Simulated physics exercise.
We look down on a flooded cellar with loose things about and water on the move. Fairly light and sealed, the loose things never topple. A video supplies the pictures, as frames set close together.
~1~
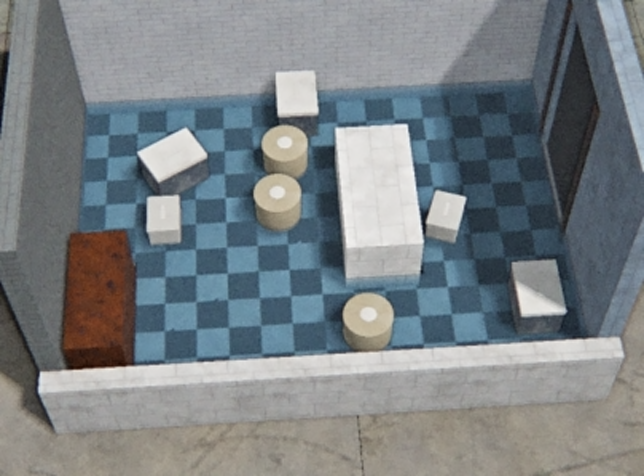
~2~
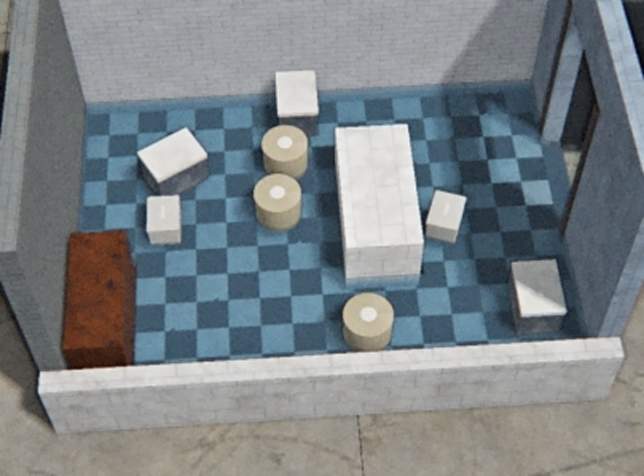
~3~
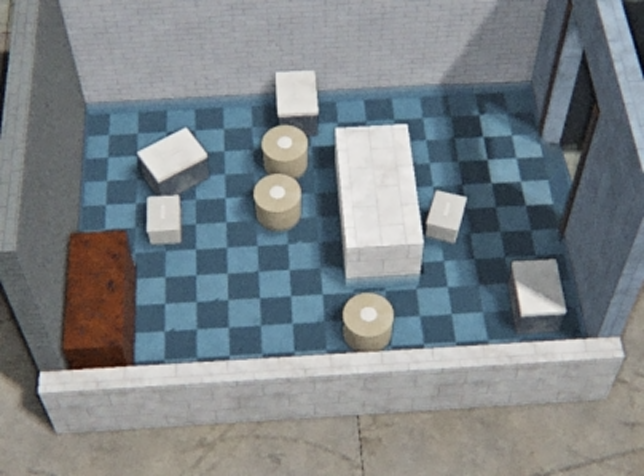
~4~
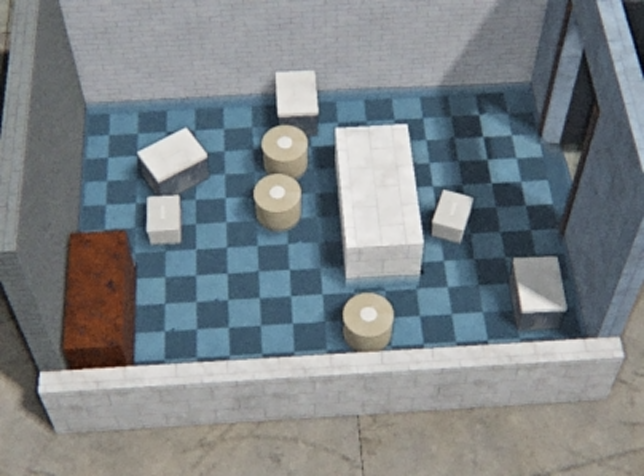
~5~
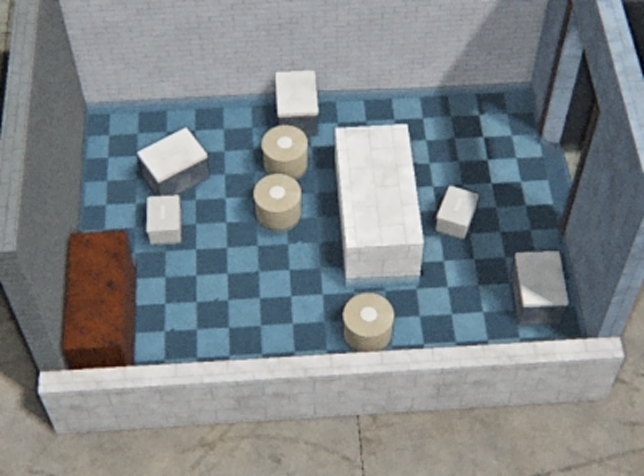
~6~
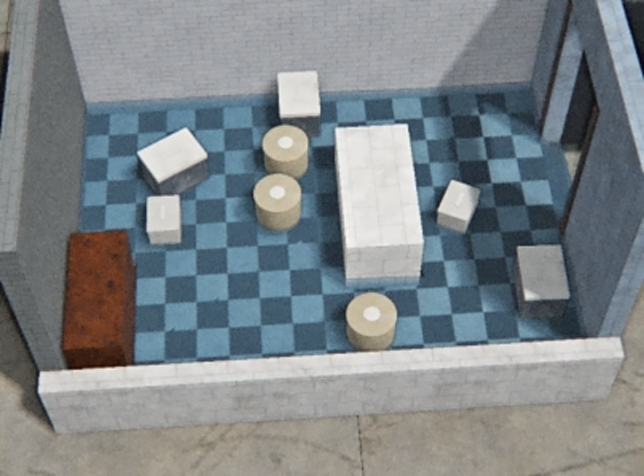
A large white block stood among smaller boxes and drums on a blue checkered floor as the door at right opened, then two pale boxes on the right shifted and turned slightly.
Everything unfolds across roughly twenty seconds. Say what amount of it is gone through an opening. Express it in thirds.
The amount is a third up to two thirds.
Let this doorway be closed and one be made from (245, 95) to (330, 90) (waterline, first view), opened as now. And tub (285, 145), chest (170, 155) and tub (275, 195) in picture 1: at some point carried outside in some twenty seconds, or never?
In sequence: Escapes, escapes, escapes.
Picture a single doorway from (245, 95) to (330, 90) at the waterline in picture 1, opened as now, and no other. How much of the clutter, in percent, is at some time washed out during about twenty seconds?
Close to 60 percent.
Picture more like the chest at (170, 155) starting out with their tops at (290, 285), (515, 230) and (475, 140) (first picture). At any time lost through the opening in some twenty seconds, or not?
The first departs, the second departs, the third departs.
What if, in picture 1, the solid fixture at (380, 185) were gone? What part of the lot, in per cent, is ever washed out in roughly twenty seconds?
Around 80%.
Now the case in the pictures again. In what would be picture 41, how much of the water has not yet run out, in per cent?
That comes to roughly 50 parts in a hundred.
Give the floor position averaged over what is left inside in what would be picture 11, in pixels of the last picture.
On the floor of the last picture, roughly (353, 210).
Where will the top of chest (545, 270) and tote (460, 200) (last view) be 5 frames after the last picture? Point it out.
The first top is near (552, 223) and the second near (491, 181).
A moment on, 0 of 8 are out; 8 afloat.
Next, 3 of 8 are out; 5 afloat.
Later, 5 of 8 are out; 3 afloat.
In the end, 5 of 8 are out; 3 afloat.
